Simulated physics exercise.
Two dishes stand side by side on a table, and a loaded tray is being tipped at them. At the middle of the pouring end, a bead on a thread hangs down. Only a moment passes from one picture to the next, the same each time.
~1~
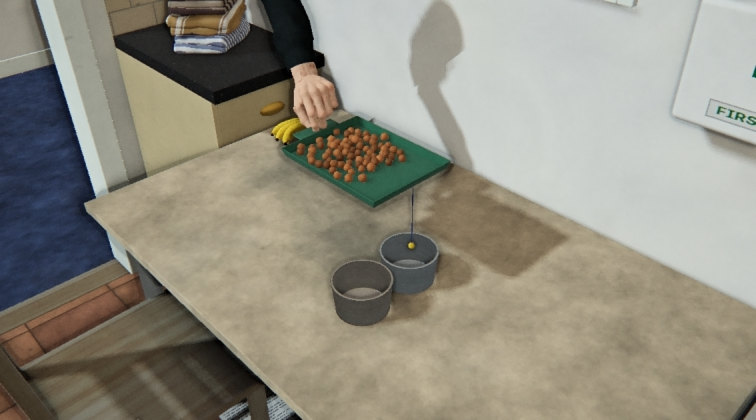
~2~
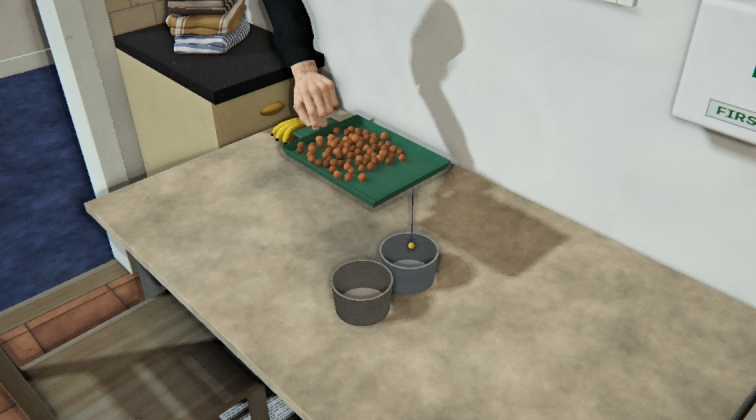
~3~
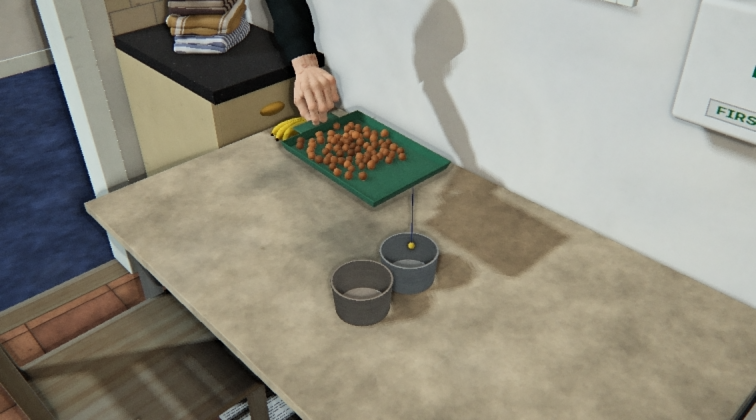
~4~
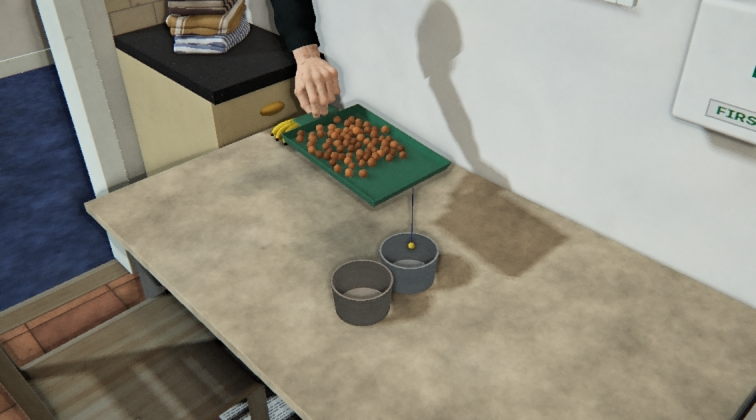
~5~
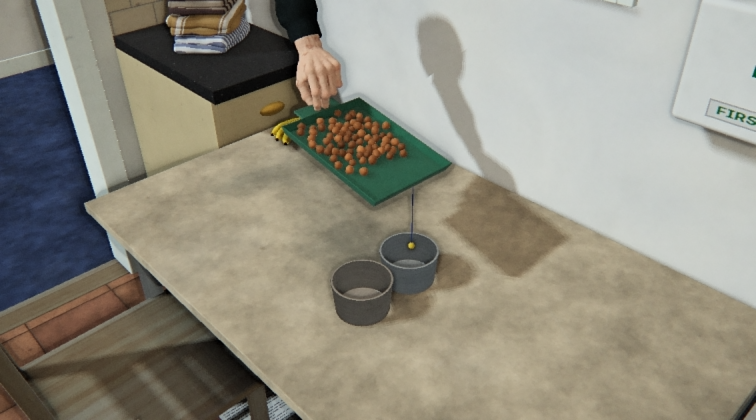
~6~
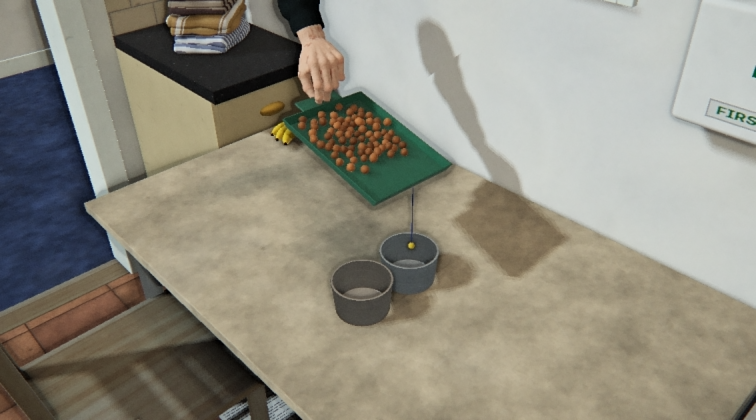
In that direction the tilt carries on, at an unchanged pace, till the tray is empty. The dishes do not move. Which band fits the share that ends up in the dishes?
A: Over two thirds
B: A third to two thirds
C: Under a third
Under a third.
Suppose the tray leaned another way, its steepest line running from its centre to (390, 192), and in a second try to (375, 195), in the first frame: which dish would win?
So, first the one on the left side, and second the one on the left side.
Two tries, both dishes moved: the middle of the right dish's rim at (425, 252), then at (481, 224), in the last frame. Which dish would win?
First right, then the dish on the left.
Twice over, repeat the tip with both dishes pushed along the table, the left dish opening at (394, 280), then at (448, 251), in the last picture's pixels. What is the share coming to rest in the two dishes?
It comes to near 70 per cent the first time and near 70 per cent the second time.
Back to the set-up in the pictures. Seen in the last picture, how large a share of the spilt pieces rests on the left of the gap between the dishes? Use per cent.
Roughly 0 percent.
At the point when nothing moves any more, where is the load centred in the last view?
Near (457, 292), more or less.
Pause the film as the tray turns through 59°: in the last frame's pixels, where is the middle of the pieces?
The load is centred around (419, 169).
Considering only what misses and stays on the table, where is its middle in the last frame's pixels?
Once everything settles, the pieces are centred near (463, 291).
Shortly afterwards, tray tipped steeply; the bulk on the tray; a little outside both; a little in the air.
Next, tray tipped right over; near a third on the tray; only a few in the right dish; near a quarter outside both; near a third in the air.
Some moments later, tray tipped past a quarter turn; a little in the right dish; all but a few outside both.
In the end, tray tipped past a quarter turn; none at all in the left dish; a little in the right dish; all but a few outside both.
